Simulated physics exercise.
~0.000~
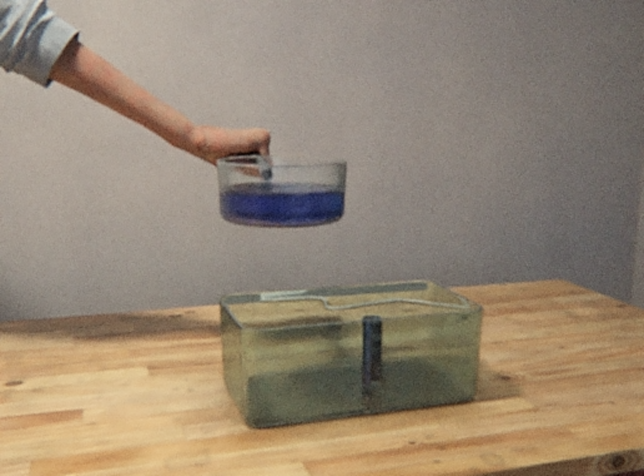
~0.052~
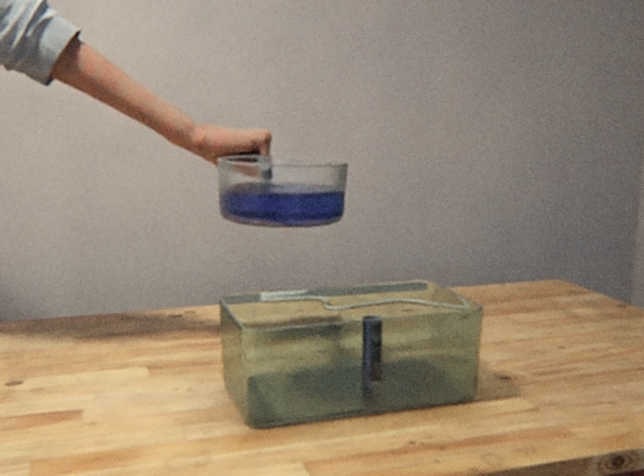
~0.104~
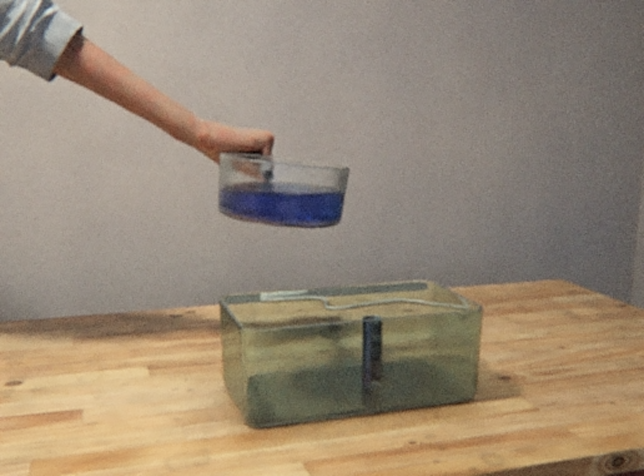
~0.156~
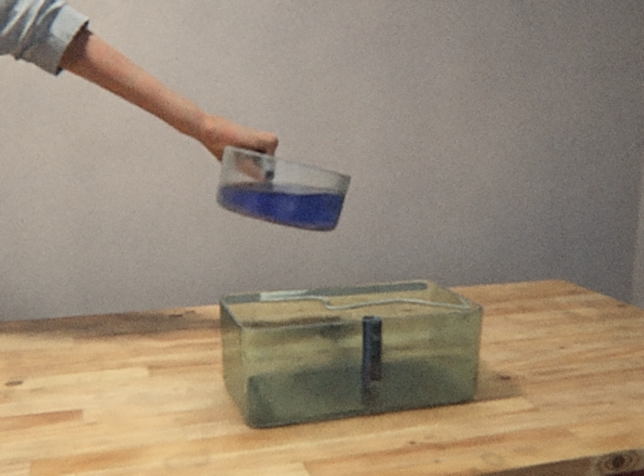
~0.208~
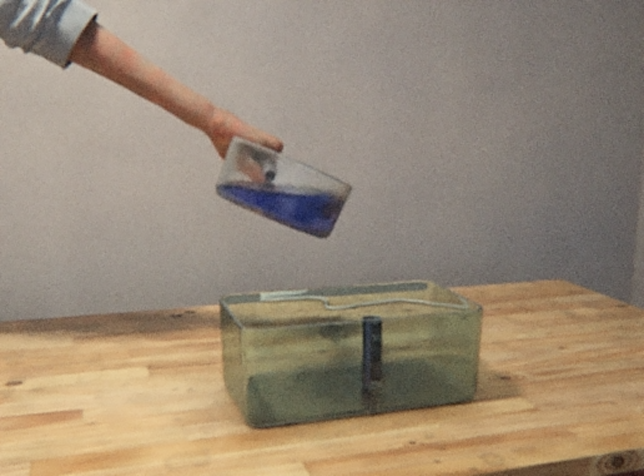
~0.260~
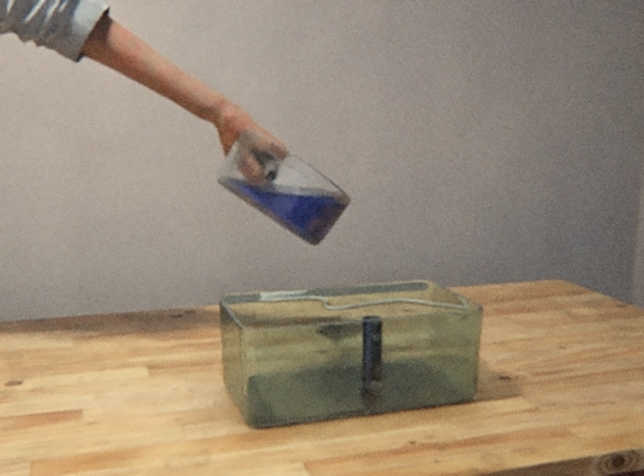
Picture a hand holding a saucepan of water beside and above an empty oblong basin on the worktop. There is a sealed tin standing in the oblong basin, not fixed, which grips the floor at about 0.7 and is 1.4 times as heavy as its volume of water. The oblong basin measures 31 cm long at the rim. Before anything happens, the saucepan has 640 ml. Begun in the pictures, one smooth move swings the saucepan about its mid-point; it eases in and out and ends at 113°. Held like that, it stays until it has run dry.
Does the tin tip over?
It will come down.
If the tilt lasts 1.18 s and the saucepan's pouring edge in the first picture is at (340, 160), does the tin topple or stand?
It does not tip.
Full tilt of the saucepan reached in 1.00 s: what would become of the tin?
Result: Tin upright.
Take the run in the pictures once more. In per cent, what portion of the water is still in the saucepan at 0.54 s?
Around 22 in a hundred.
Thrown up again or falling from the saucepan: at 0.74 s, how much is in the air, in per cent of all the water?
About 7 percent.
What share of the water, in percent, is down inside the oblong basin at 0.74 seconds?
Looks like about 90 % of the whole amount.
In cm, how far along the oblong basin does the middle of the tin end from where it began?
In the end the tin's centre has shifted about 7.0 centimetres.
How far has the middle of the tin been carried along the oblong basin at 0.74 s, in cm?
Close to 2 cm.
After 0.54 s the tilt is 100° and 21 per cent is still to pour; the tin stands where it began.
After 0.74 s the tilt is 113° and 4 per cent is still to pour; the tin leans 8°.
After 0.96 s the tilt is 113° and 0 per cent is still to pour; the tin leans 40°.
After 1.19 s the tilt is 113° and 0 per cent is still to pour; the tin lies on its side.
In the end the tin lies on its side.
